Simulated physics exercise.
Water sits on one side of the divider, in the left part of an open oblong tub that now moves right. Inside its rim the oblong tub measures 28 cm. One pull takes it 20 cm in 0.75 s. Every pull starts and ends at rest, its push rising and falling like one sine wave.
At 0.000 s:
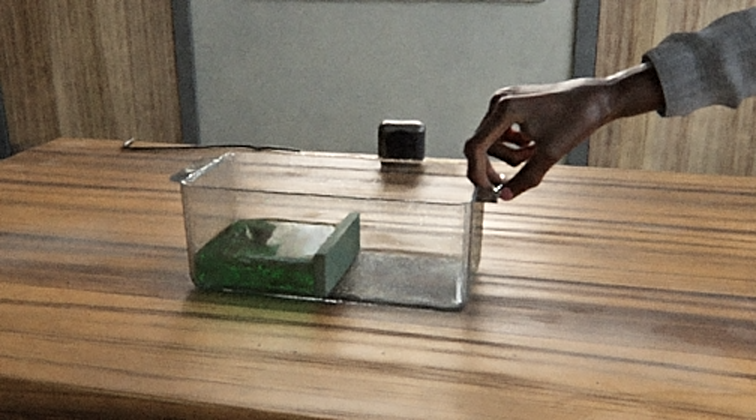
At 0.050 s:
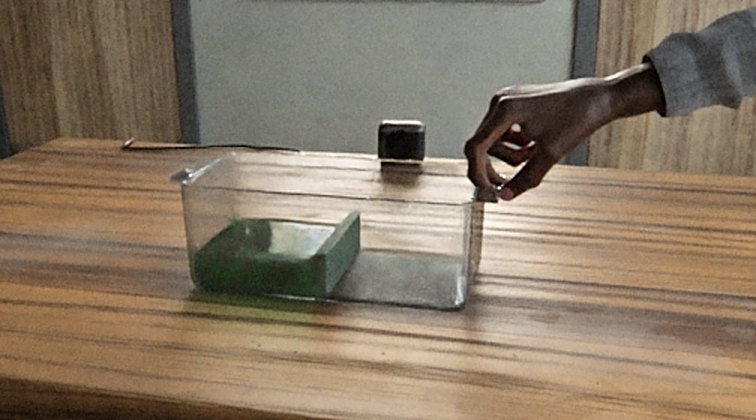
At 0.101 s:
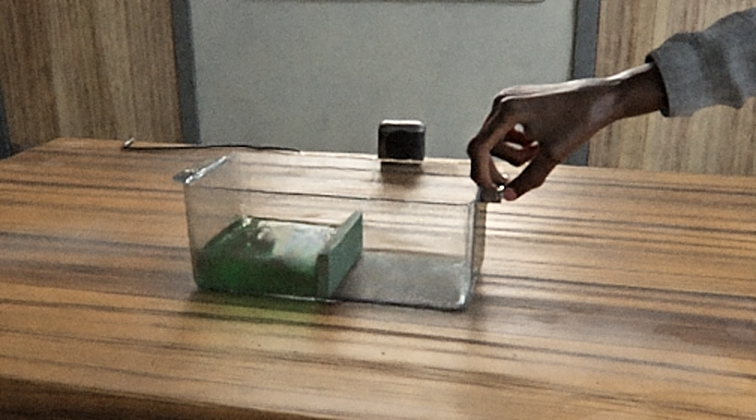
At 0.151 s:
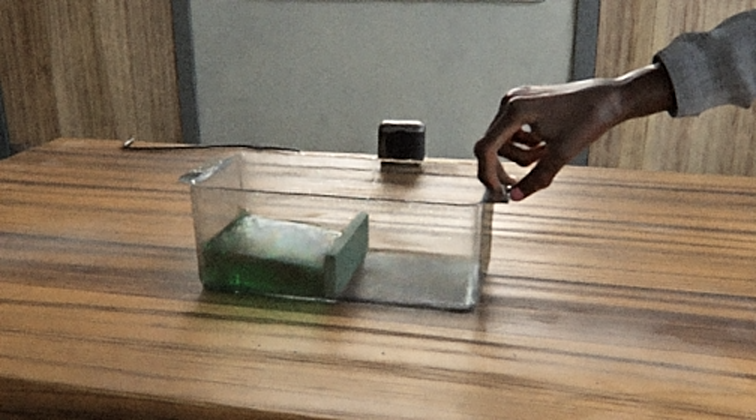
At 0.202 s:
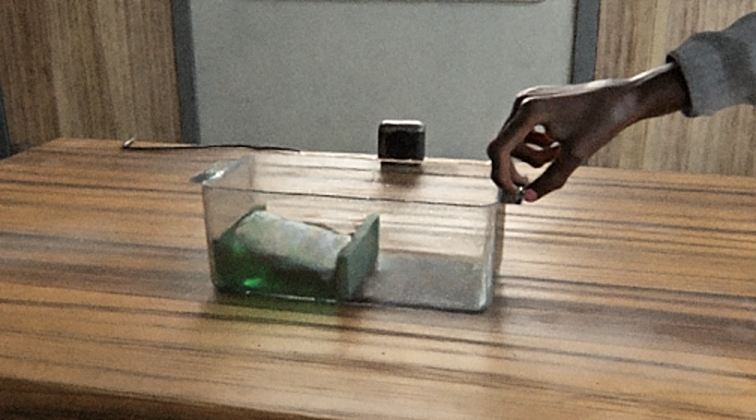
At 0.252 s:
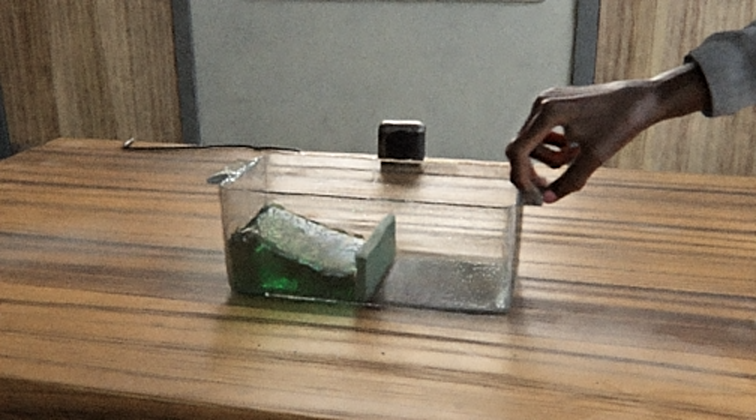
A hand in a grey sleeve grips the right rim of a clear, open oblong tub on a striped brown wooden table, seen from the front and slightly above by a still camera. Green water lies left of a green divider inside, with a small black object behind, before a grey panel. The hand draws the tub a short way right, slowly then faster, and the water's surface ripples and slopes, higher at left.
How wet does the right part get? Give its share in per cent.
Close to 18 per cent.
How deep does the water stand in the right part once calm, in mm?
Some 6 mm deep.
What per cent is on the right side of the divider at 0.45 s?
About 0 per cent.
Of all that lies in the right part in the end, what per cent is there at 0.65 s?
Near 80 in a hundred.
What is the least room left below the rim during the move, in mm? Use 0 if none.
About 40 mm.
After 0.45 s it has gone 14 cm; 0 per cent is on the right side and 0 is out of the oblong tub.
After 0.65 s it has gone 20 cm; 14 per cent is on the right side and 0 is out of the oblong tub.
After 0.84 s it has gone 20 cm; 16 per cent is on the right side and 0 is out of the oblong tub.
After 1.04 s it has gone 20 cm; 16 per cent is on the right side and 0 is out of the oblong tub.
In the end 18 per cent is on the right side and 0 is out of the oblong tub.
